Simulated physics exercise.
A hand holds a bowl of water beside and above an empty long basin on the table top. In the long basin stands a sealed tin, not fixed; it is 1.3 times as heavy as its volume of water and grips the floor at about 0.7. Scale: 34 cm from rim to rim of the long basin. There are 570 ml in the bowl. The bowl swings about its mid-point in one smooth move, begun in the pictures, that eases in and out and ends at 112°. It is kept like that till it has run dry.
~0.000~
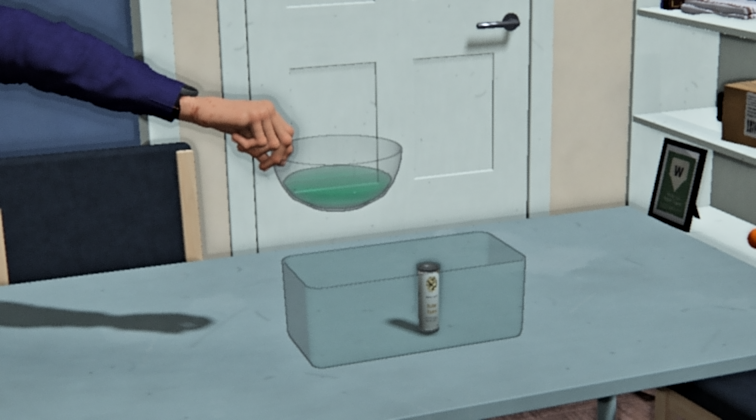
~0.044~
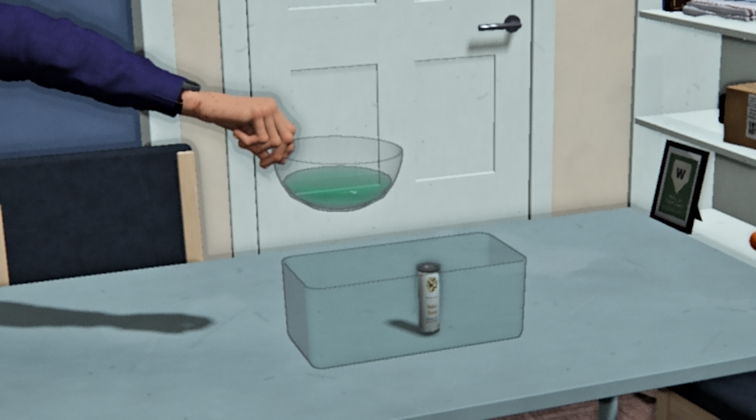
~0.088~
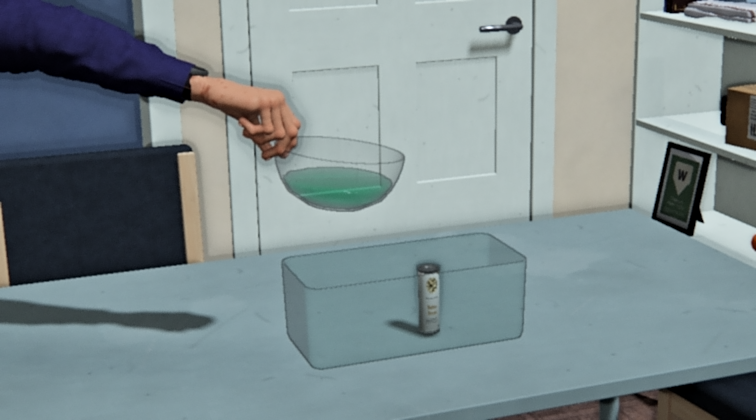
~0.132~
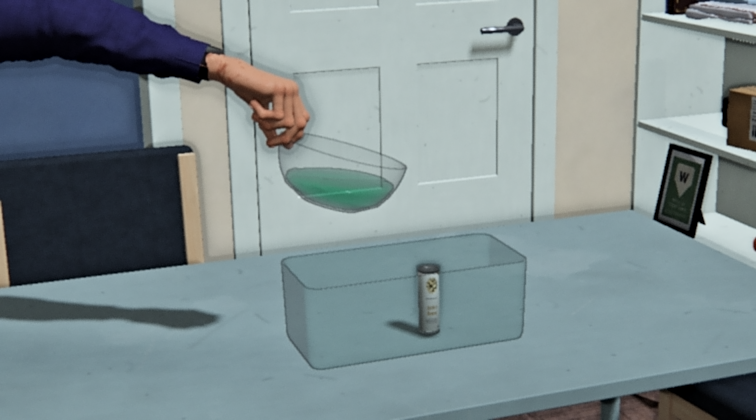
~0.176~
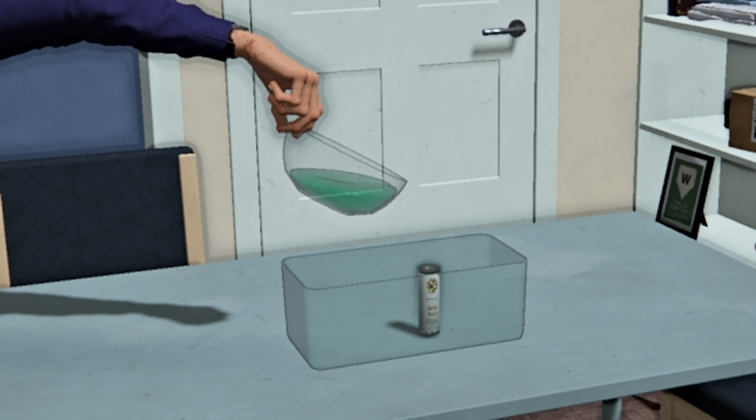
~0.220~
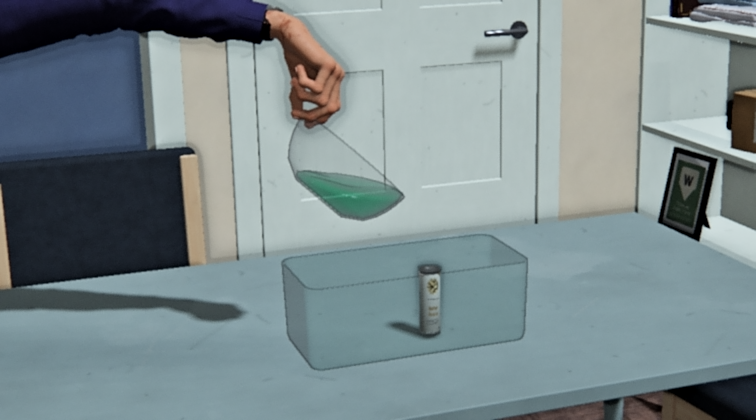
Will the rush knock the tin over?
The tin falls.
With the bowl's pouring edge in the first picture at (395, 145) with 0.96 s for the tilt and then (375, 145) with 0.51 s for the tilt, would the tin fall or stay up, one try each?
First it keeps standing; then it remains upright.
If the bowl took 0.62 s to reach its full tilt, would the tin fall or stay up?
Then it keeps standing.
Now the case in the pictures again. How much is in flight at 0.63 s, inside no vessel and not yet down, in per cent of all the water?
Near 3 in a hundred.
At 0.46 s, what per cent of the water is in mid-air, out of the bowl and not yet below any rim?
Some 20 per cent.
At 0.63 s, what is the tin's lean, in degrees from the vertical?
About 15°.
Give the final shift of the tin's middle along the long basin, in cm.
Some 7.5 cm.
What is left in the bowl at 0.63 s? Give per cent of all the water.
Near 0 in a hundred.
Then, 0.46 s in, the tilt is 109° and 2 per cent is still to pour; the tin stands where it began.
Then, 0.63 s in, the tilt is 112° and 0 per cent is still to pour; the tin leans 13°.
Then, 0.81 s in, the tilt is 112° and 0 per cent is still to pour; the tin leans 18°.
Then, 1.01 s in, the tilt is 112° and 0 per cent is still to pour; the tin leans 46°.
Finally, the tin lies on its side.
